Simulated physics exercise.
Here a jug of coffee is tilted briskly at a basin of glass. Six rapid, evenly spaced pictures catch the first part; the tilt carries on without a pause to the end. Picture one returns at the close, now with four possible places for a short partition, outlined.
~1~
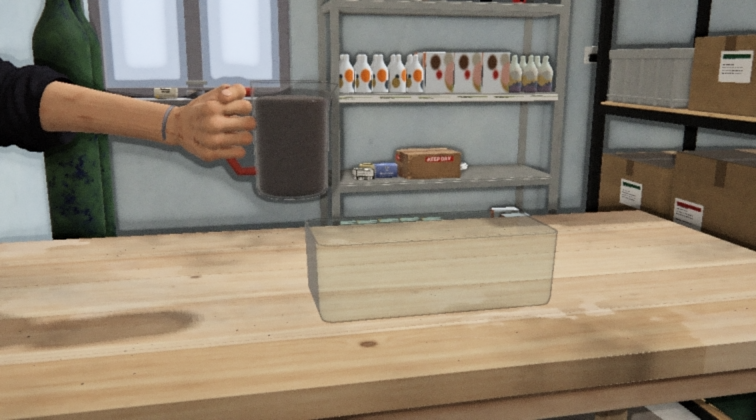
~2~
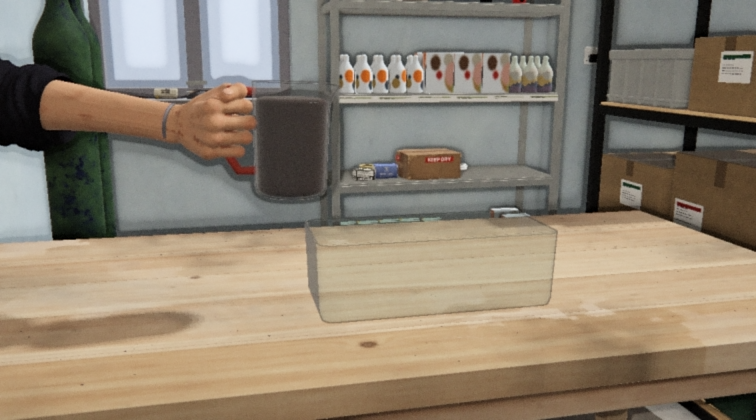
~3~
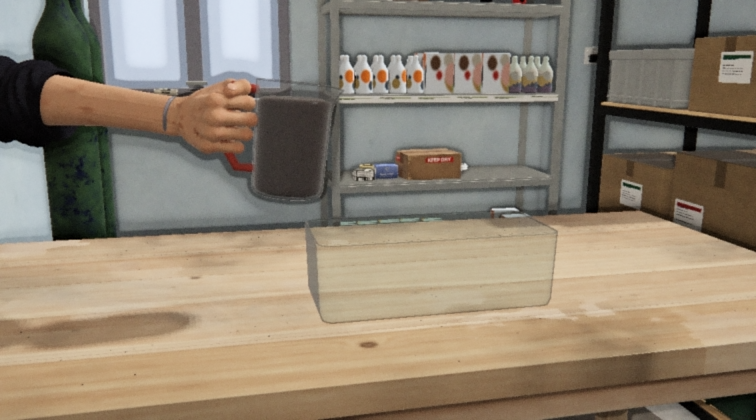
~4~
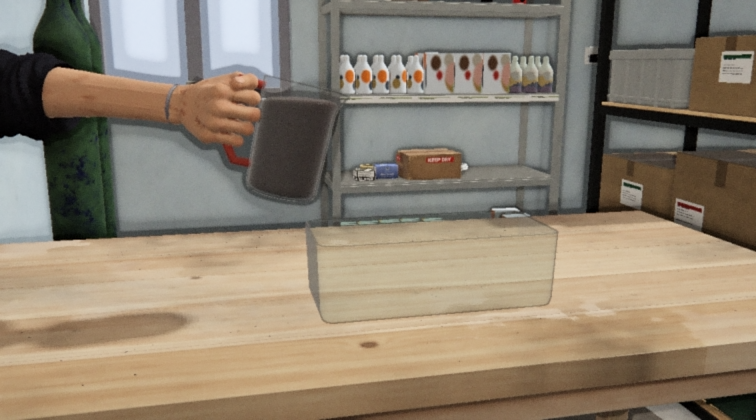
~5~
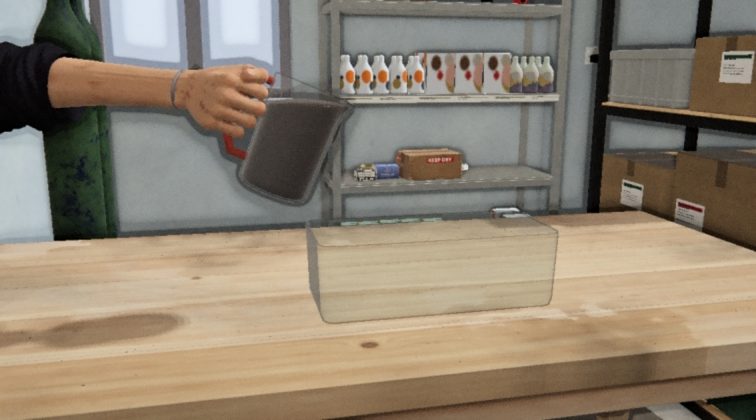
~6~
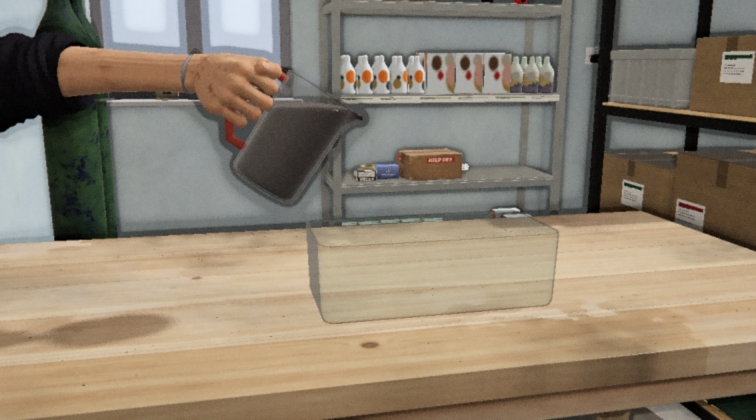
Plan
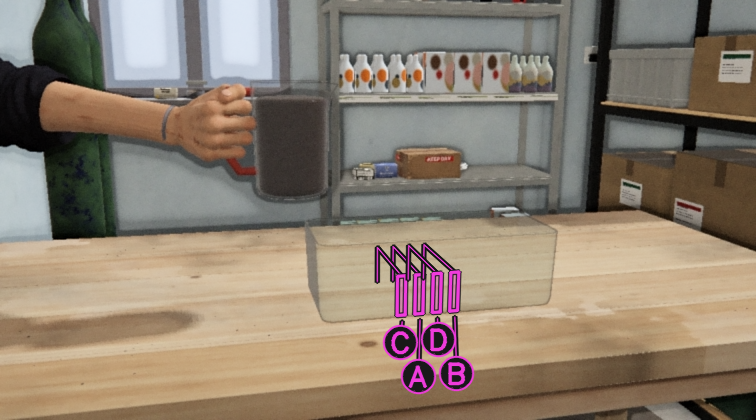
To begin with, a hand holds a red-handled jug of dark liquid upright above a clear glass basin on a wooden table. The hand then tilts the jug steadily to the right, its lip dipping toward the basin, until the dark liquid reaches the spout and just crosses the lip.
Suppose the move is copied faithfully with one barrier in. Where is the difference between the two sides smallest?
Go for C.
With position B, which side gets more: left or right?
The left side.
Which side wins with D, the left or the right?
More ends on the left.
In magenta, A at (419, 319); B at (454, 316); C at (402, 321); D at (437, 318).
For position A, about 76 % ends left of the wall and 16 % right of it; 8 % is lost outside.
For position B, about 93 % ends left of the wall and 4 % right of it.
For position C, about 45 % ends left of the wall and 53 % right of it.
For position D, about 92 % ends left of the wall and 3 % right of it; 5 % is lost outside.
